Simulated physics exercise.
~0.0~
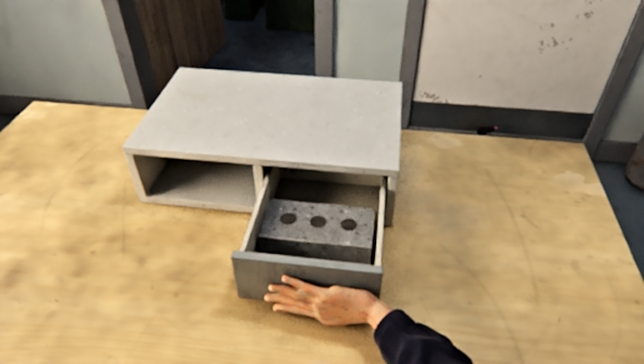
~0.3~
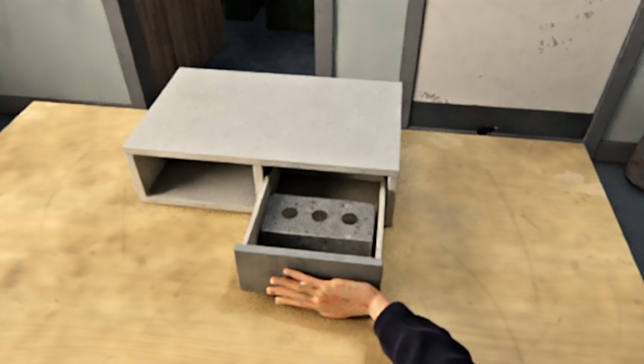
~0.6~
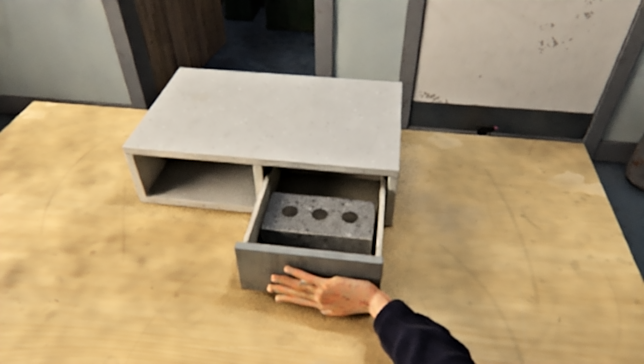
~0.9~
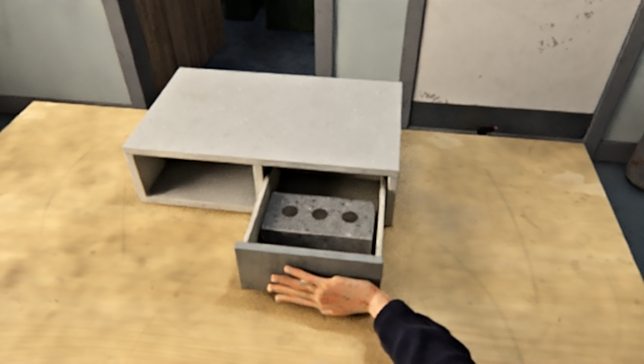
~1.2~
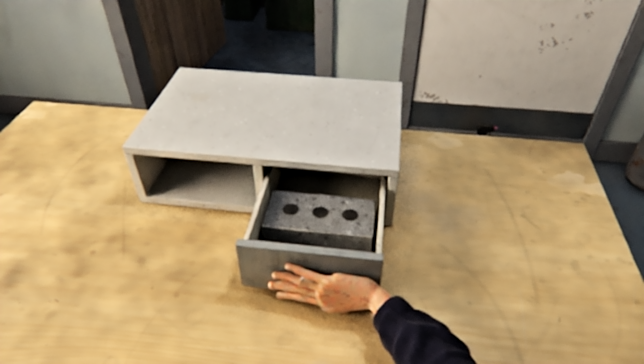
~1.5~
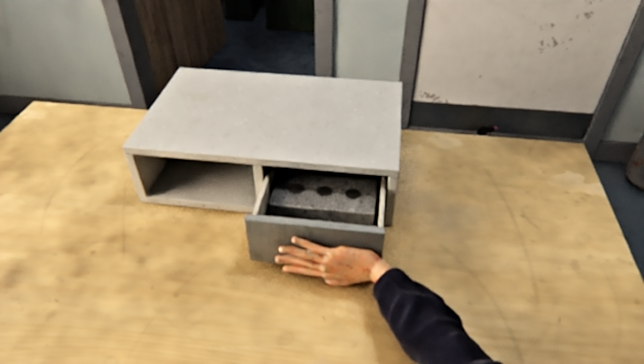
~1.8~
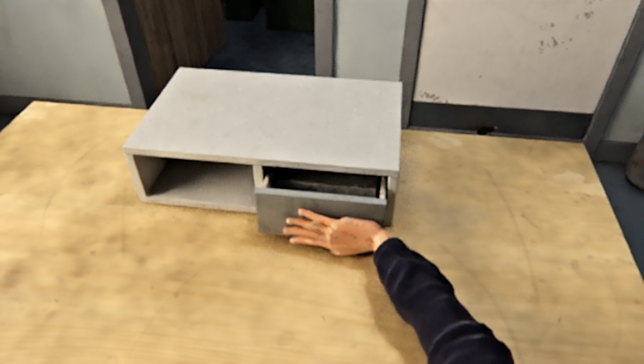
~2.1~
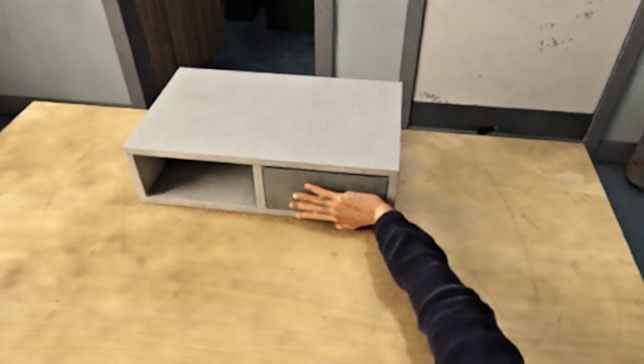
The clip shows a hand resting against the front of an open drawer holding a grey brick with three holes, in a low grey chest on a wooden table. After a pause, the hand pushes the drawer inward, hiding the brick, until it shuts flush.
